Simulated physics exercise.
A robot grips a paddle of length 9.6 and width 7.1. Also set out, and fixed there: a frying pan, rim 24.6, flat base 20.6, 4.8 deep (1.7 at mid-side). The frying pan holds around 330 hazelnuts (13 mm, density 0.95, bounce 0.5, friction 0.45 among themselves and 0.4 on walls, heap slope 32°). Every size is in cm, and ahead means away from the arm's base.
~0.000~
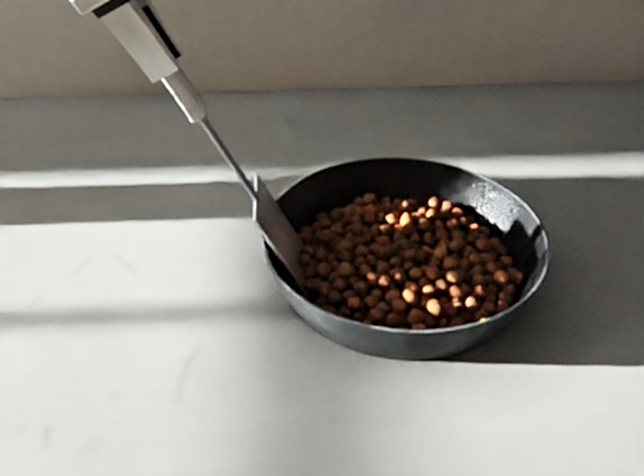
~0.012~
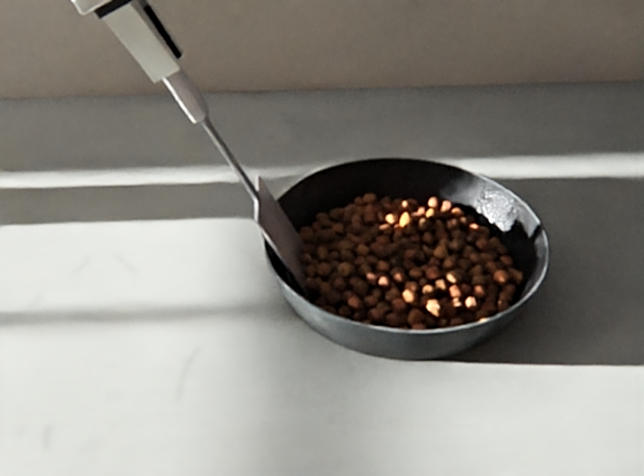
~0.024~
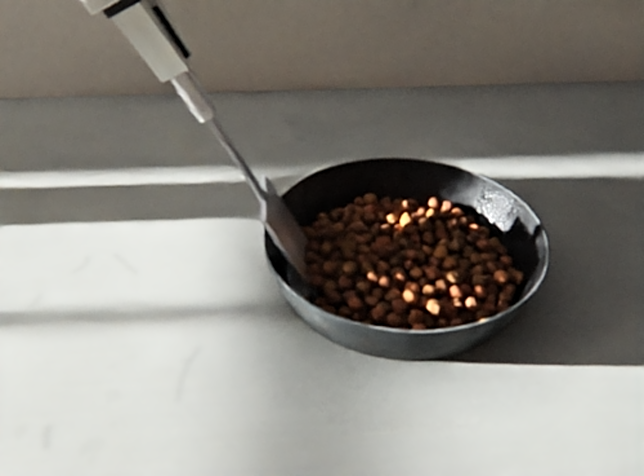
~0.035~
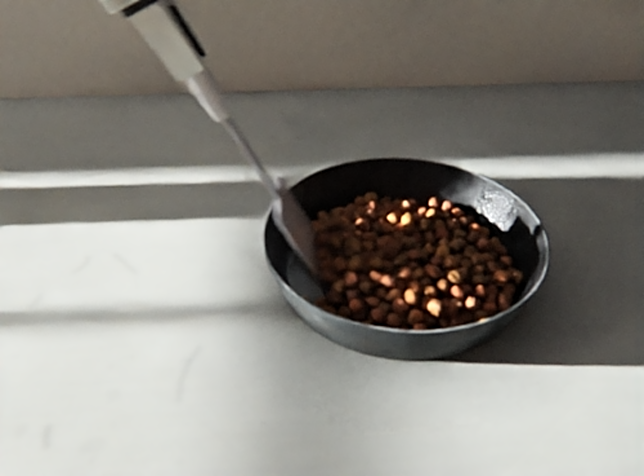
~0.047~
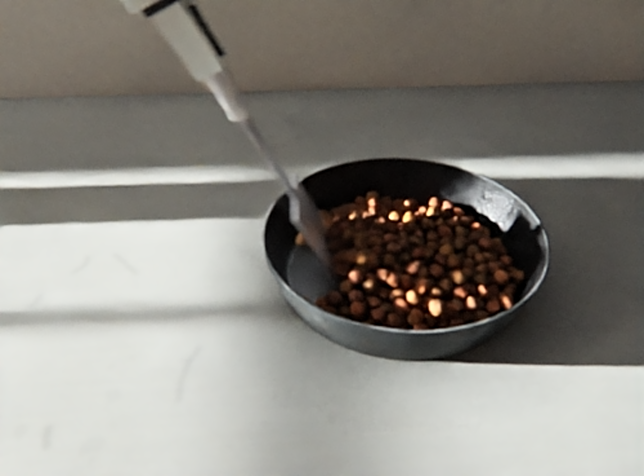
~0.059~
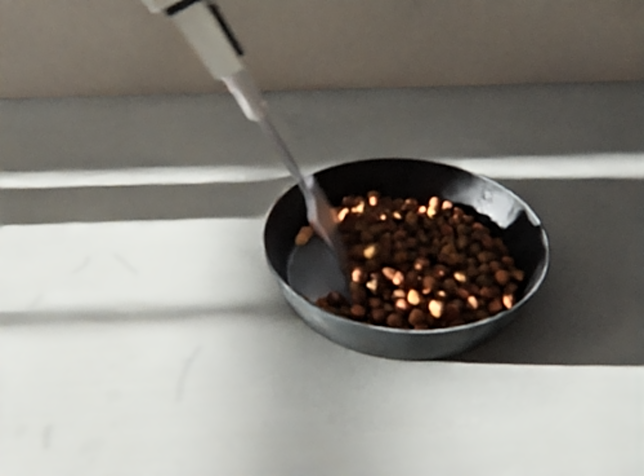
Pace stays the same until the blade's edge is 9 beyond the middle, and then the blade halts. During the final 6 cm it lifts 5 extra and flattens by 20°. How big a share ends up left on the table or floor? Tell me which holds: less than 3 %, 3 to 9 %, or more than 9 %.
More than 9 % holds.
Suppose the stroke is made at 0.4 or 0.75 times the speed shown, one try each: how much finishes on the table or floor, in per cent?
The two tries give roughly 5 and 15 in a hundred.
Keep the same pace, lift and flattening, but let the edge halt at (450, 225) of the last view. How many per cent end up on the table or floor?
Around 15 percent.
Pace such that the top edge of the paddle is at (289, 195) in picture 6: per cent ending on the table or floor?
Near 15 in a hundred.
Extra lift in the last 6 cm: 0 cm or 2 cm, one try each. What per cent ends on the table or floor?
Roughly 15 % and then 20 %.
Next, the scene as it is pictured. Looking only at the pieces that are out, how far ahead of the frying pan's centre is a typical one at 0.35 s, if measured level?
That distance is around 26 cm.
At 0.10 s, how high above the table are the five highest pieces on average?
They are near 7 cm up.
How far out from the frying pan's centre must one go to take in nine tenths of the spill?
That distance is around 85 cm.
After 0.10 s, sloping 64°, highest piece 7 above the table; 332 in the frying pan.
After 0.13 s, sloping 59°, highest piece 8 above the table; 332 in the frying pan.
After 0.35 s, sloping 44°, highest piece 13 above the table; 267 in the frying pan, 39 on the table or floor, 26 on the blade or in flight.
After 1.40 s, sloping 44°, highest piece 4 above the table; 267 in the frying pan, 65 on the table or floor.
In the end, 267 in the frying pan, 65 on the table or floor. That is 20 % on the table or floor.
